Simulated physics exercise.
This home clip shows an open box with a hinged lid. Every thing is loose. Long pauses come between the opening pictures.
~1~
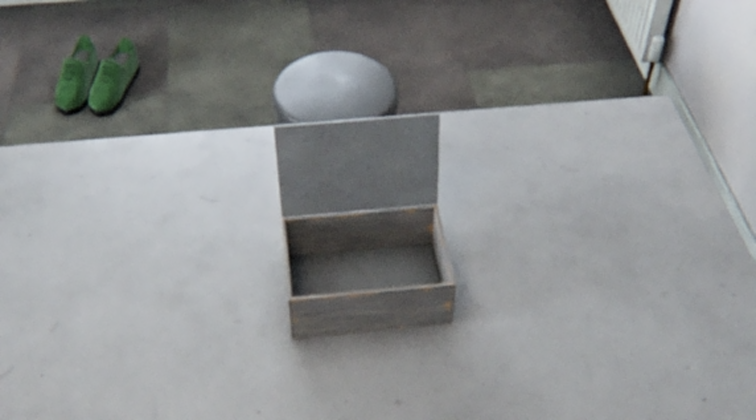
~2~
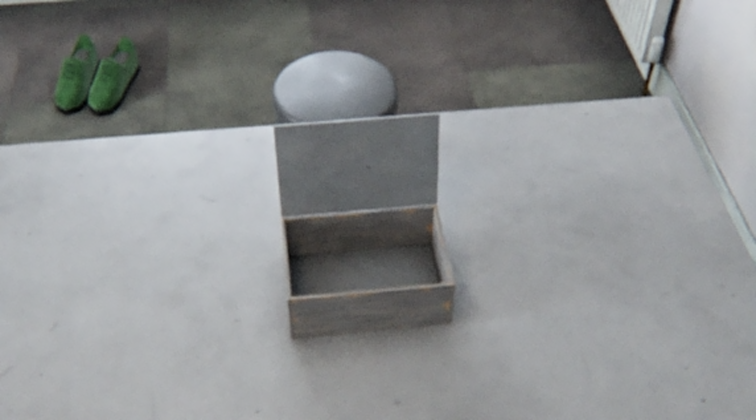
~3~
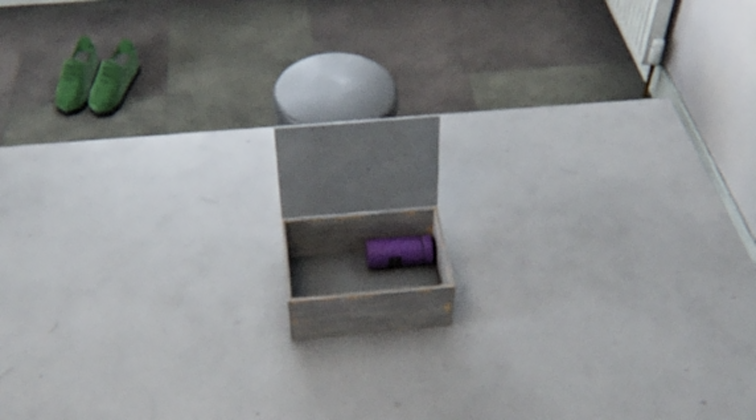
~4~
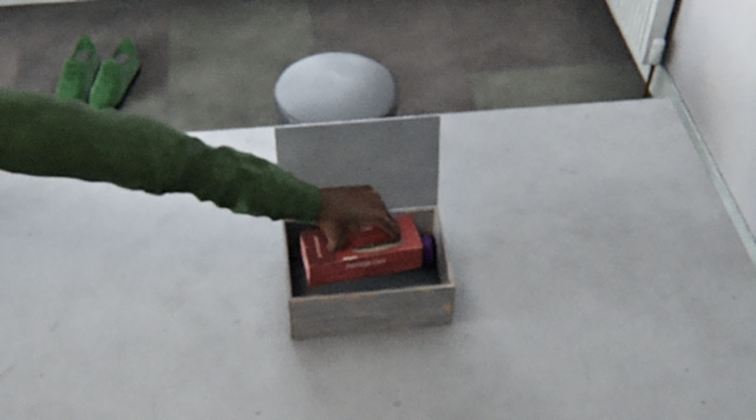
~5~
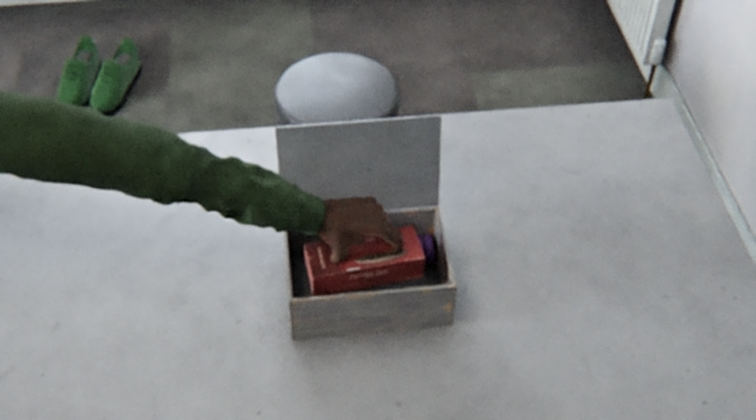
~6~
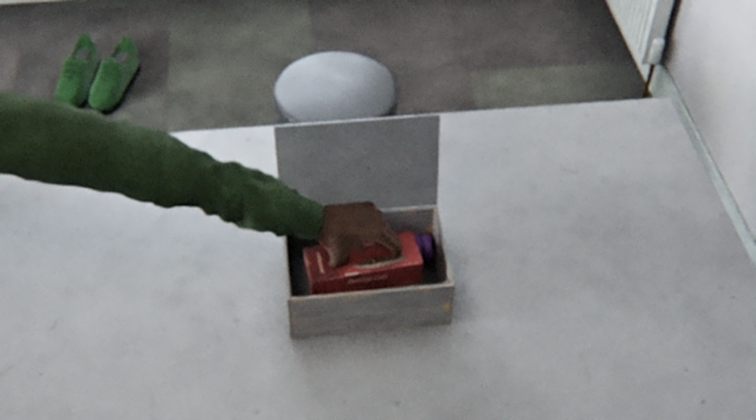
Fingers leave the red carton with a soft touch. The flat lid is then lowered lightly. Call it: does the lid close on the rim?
My call is that it closes.
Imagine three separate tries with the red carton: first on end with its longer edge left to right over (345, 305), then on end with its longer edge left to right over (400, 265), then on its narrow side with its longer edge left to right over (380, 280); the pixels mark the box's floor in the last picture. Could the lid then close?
First try: A gap remains; second try: A gap remains; third try: No gap.
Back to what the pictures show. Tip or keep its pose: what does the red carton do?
Simply put, it remains unturned.
Then, 1.00 s after the last picture, lid starting down; red carton slid a little near (363, 286).
Then, 1.70 s after the last picture, lid 54° above the rim; red carton slid a little near (363, 286).
Then, 2.20 s after the last picture, lid 19° above the rim; red carton slid a little near (363, 286).
At rest, lid shut; moved from the start, red carton; purple shaker in place. Seen from the same camera at the end, red carton near (363, 286).
